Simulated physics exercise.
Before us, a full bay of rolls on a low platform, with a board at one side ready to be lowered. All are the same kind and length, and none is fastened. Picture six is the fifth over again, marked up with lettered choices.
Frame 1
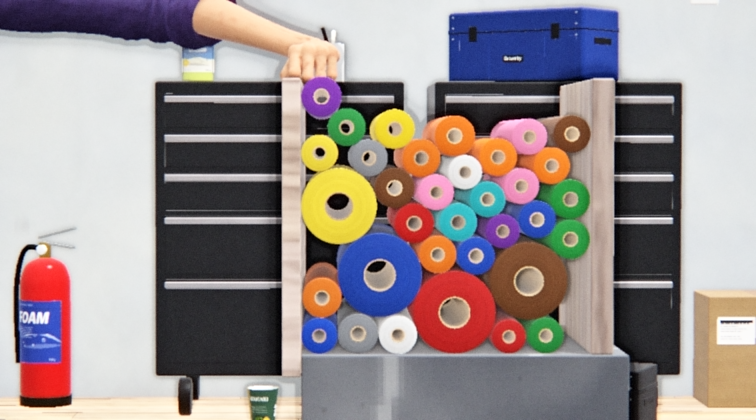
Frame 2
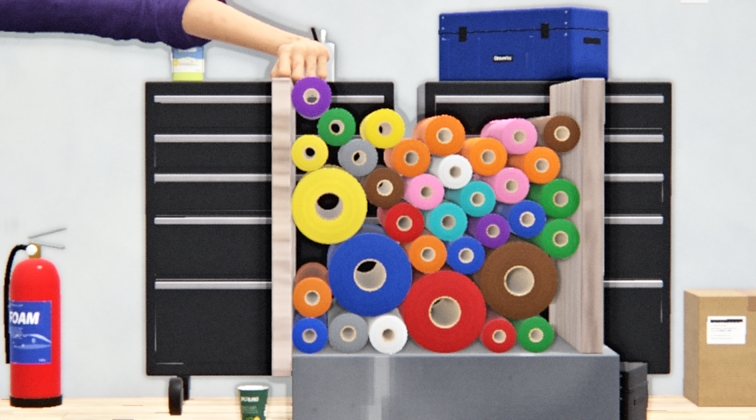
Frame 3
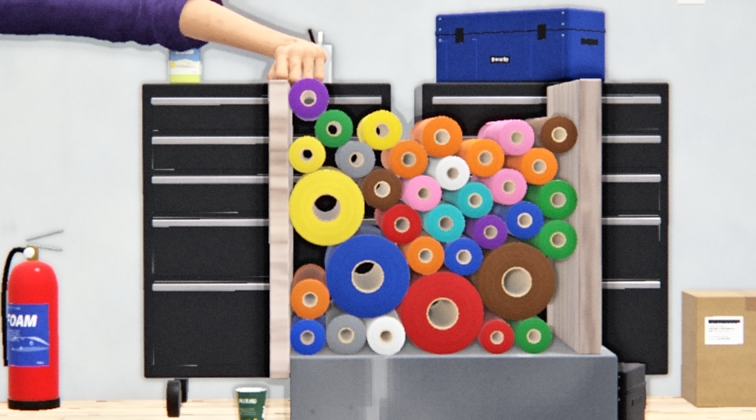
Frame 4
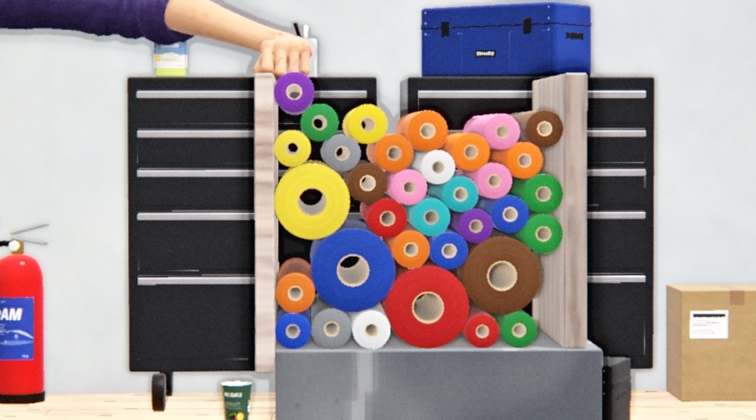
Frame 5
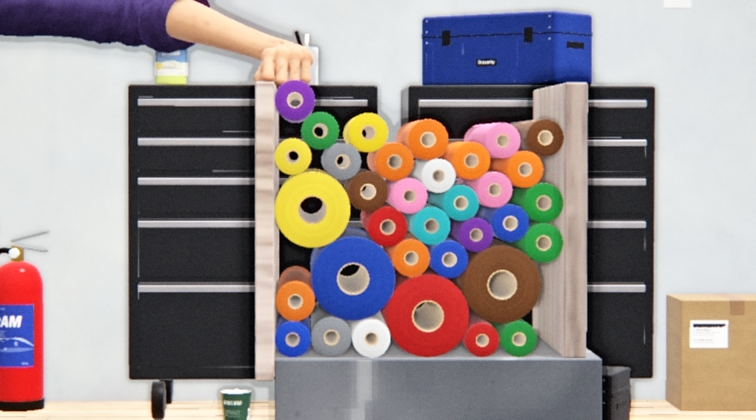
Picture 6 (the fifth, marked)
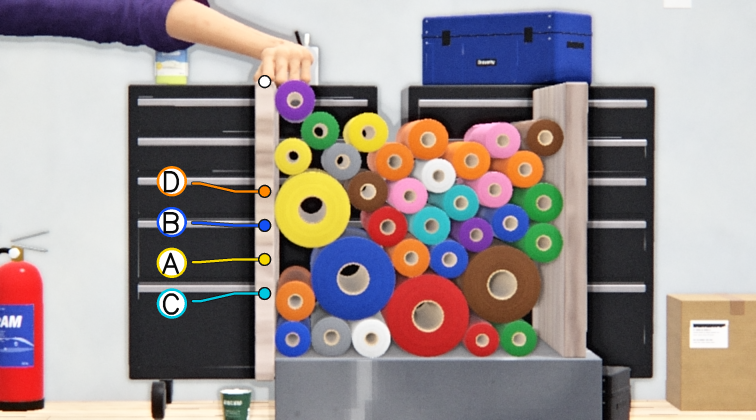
We see colourful rolls stacked between two upright boards on a grey platform, with a hand resting on top of the left board. The view shifts slightly, while the hand, boards and rolls stay in place relative to each other.
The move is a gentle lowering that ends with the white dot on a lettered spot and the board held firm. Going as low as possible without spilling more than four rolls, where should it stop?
Down to A.
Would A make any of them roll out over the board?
At A: Yes.
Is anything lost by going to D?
Yes.
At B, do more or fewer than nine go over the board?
Fewer than nine.
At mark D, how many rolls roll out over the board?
The count is three.
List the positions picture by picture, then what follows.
In the first picture, a yellow roll (395, 129); side board (294, 221); a blue roll (319, 336).
In the second picture, a blue roll (310, 336); a green roll (536, 335).
In the third picture, a blue roll (463, 257); a blue roll (525, 220).
In the fourth picture, a yellow roll (292, 149); an orange roll (394, 153).
In the fifth picture, a yellow roll (369, 132); side board (268, 224); a blue roll (293, 340).
On the marked copy, A at (265, 260); B at (265, 226); C at (265, 294); D at (265, 192); the white dot at (265, 81).
Following A. Soon after the start, top of the board (275, 158).
Later, top of the board (275, 246).
In the end, top of the board (275, 259), three out over the board.
As for the rest, B three out over the board; C more than four out over the board; D three out over the board.
